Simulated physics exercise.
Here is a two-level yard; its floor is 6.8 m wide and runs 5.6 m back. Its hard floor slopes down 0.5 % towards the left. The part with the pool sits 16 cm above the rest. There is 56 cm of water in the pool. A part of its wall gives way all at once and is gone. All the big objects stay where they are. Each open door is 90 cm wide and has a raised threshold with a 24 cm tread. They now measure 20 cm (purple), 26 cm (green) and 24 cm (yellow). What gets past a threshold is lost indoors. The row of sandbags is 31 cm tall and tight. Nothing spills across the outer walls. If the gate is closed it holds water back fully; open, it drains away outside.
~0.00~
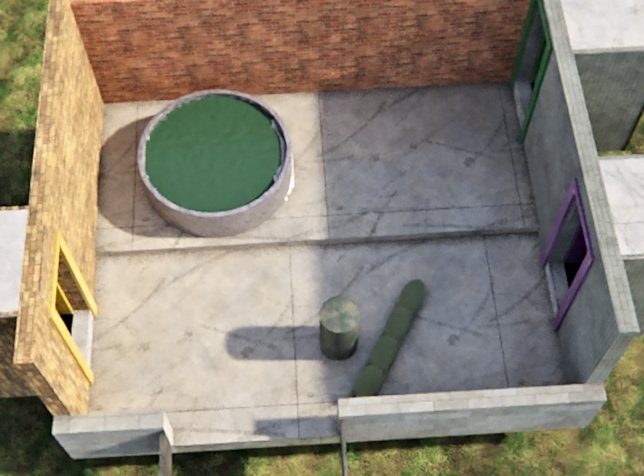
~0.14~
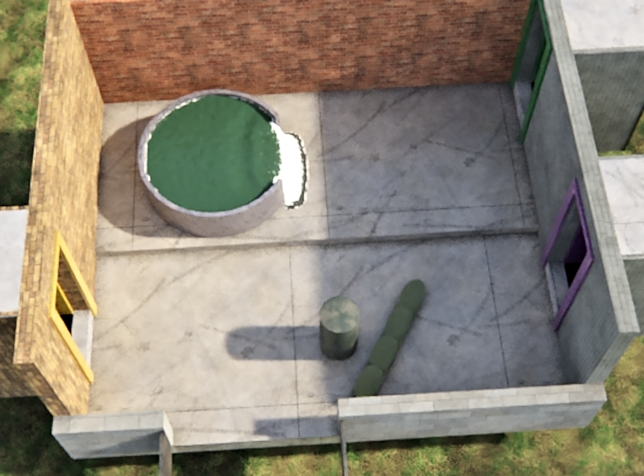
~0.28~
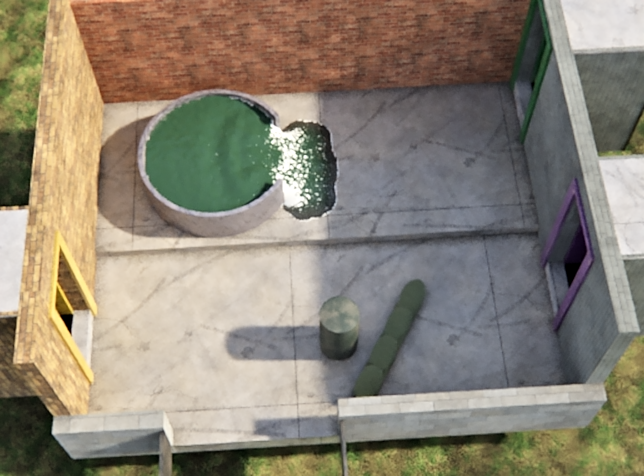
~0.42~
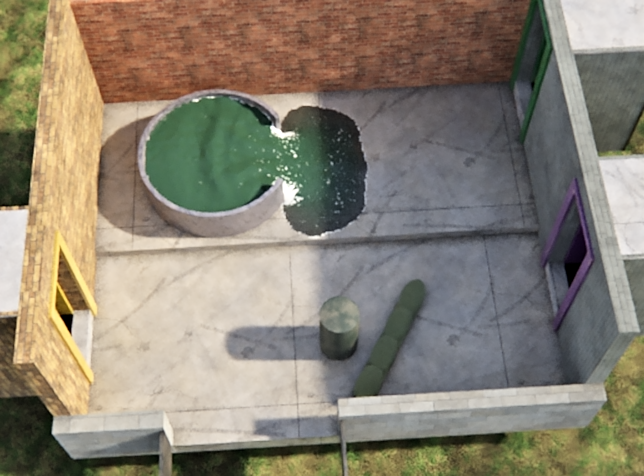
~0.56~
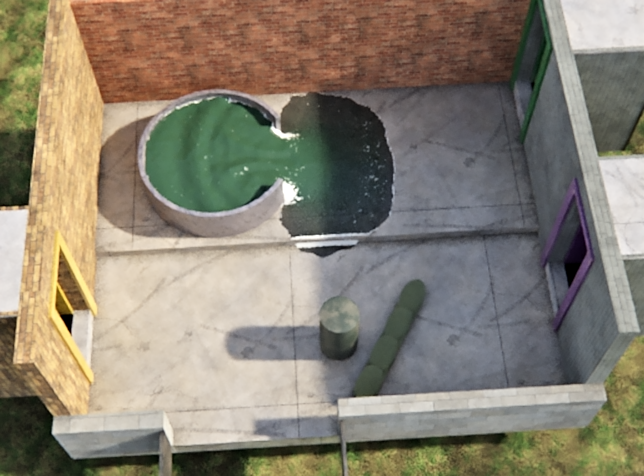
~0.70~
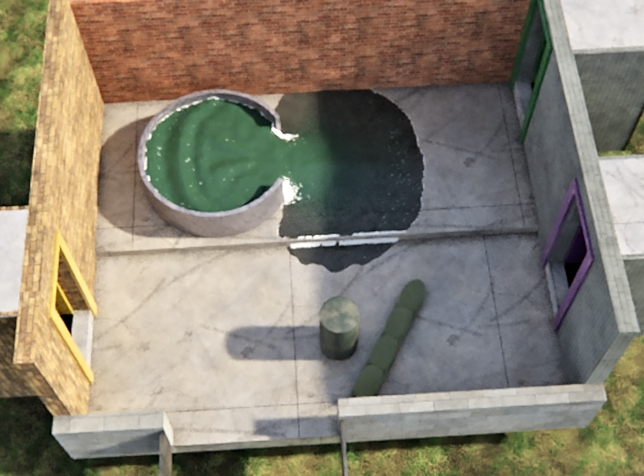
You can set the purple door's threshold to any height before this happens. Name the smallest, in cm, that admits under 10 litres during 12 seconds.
It would have to be roughly 12.5 cm high.
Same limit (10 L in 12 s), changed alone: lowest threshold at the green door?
About 24 cm at green.
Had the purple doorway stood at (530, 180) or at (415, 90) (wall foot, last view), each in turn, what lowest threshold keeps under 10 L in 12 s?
About 17 and 11.5 cm.
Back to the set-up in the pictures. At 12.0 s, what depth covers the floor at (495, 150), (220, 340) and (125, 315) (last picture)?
About 4, 3 and 7 cm.
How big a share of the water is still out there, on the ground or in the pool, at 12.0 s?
Some 98 per cent remains.
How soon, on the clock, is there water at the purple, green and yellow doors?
Purple 2.2 s, green 1.4 s, yellow 8.0 s.
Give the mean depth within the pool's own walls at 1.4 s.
Roughly 38 cm on average.
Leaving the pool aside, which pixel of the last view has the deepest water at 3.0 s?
Near (475, 101).
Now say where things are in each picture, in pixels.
The first picture shows still water, 56 cm deep, in the pool at (215, 153); the purple door at (564, 264) is dry.
In the second picture, the front is at (299, 201), 0.3 m from the gap at (288, 164); 0.3 m2 of floor is wet, 56 cm left at the back.
In the third picture, the gap is at (288, 164), the front 0.7 m out at (330, 203); the back of the pool holds 56 cm.
In the fourth picture, the front is at (354, 132), 1.2 m from the gap at (288, 165); 2.3 m2 of floor is wet, 56 cm left at the back.
In the fifth picture, water pours out at (288, 165) and has run 1.6 m, to (387, 199); about 4 cm deep outside, 56 cm at the back.
In the sixth picture, the front is at (418, 172), 2.1 m from the gap at (288, 165); 5.2 m2 of floor is wet, 53 cm left at the back; 2.4 m in a straight line remain to the purple door at (564, 264).
After 1.4 s water covers 35 % of the floor, deepest (26 cm) near (293, 176); it has not reached the purple door.
After 3.0 s water covers 45 % of the floor, deepest (30 cm) near (475, 101); 14 cm at the purple door, 0 litres in over its 20 cm threshold.
After 12.0 s water covers 90 % of the floor, deepest (17 cm) near (383, 403); 11 cm at the purple door, 0 litres in over its 20 cm threshold.
At the purple door as built, the water arrived by 2.2 s and peaked near 17 cm at 8.4 s.
Run again over the same 12 s with other heights there, 39 litres in over 10 cm, 1 litre over 16 cm. The limit of 10 litres is kept from about 12.5 cm up.
